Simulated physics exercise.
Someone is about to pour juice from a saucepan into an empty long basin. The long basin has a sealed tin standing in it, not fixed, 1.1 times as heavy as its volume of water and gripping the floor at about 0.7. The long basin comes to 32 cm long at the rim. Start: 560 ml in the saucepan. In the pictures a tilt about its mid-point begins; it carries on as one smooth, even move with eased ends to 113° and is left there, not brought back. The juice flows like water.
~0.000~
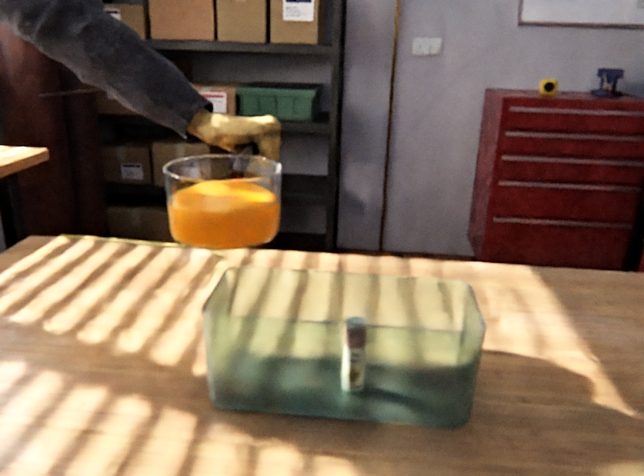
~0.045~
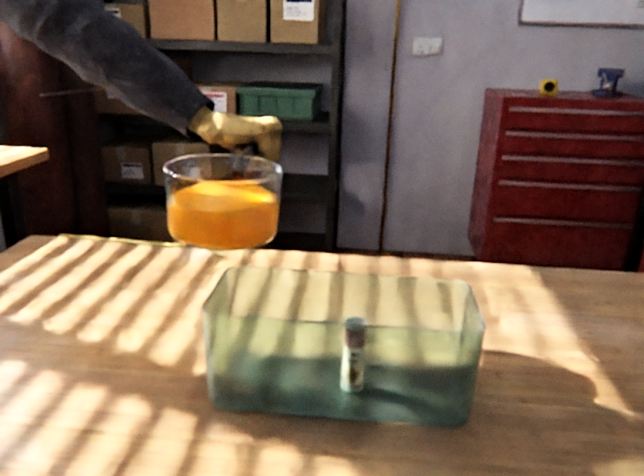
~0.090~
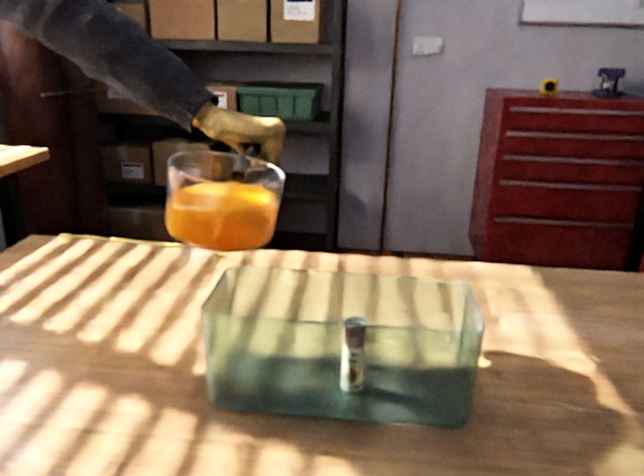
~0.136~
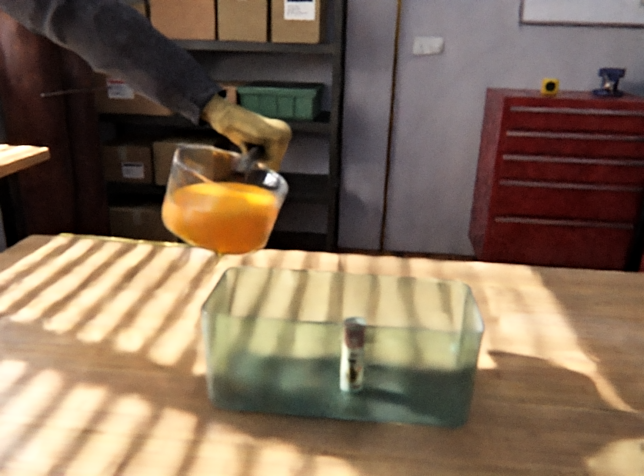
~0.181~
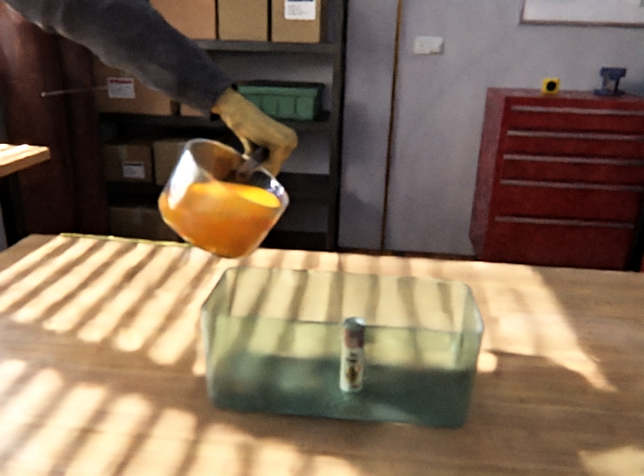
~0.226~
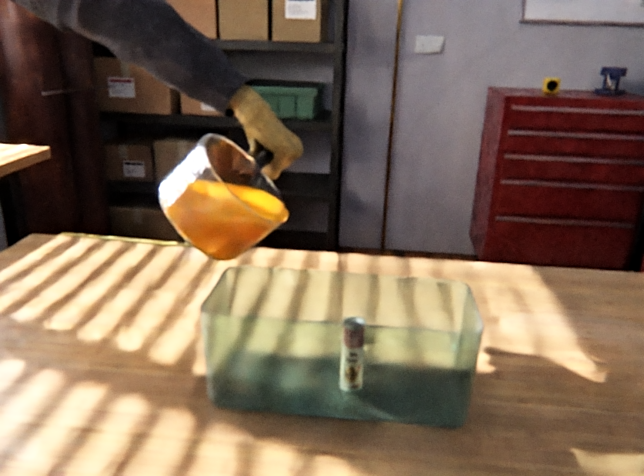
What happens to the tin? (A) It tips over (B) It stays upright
It stays upright (B).
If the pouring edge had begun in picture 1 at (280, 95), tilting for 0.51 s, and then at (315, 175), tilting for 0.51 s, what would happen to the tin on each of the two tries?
Run one: It tumbles. Run two: It tumbles.
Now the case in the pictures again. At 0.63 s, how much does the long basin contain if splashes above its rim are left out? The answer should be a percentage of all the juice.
92 per cent or thereabouts.
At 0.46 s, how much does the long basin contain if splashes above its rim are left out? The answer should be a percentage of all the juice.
Roughly 44 percent.
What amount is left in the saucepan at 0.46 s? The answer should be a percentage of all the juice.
Remaining: Near 22 % of the total.
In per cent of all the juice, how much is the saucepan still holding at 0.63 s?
Around 4 percent of it.
Then, 0.46 s in, the tilt is 110° and 23 per cent is still to pour; the tin stands where it began.
Then, 0.63 s in, the tilt is 113° and 4 per cent is still to pour; the tin stands where it began.
Then, 0.81 s in, the tilt is 113° and 0 per cent is still to pour; the tin stands where it began.
Then, 1.01 s in, the tilt is 113° and 0 per cent is still to pour; the tin stands where it began.
Finally, the tin stands where it began.
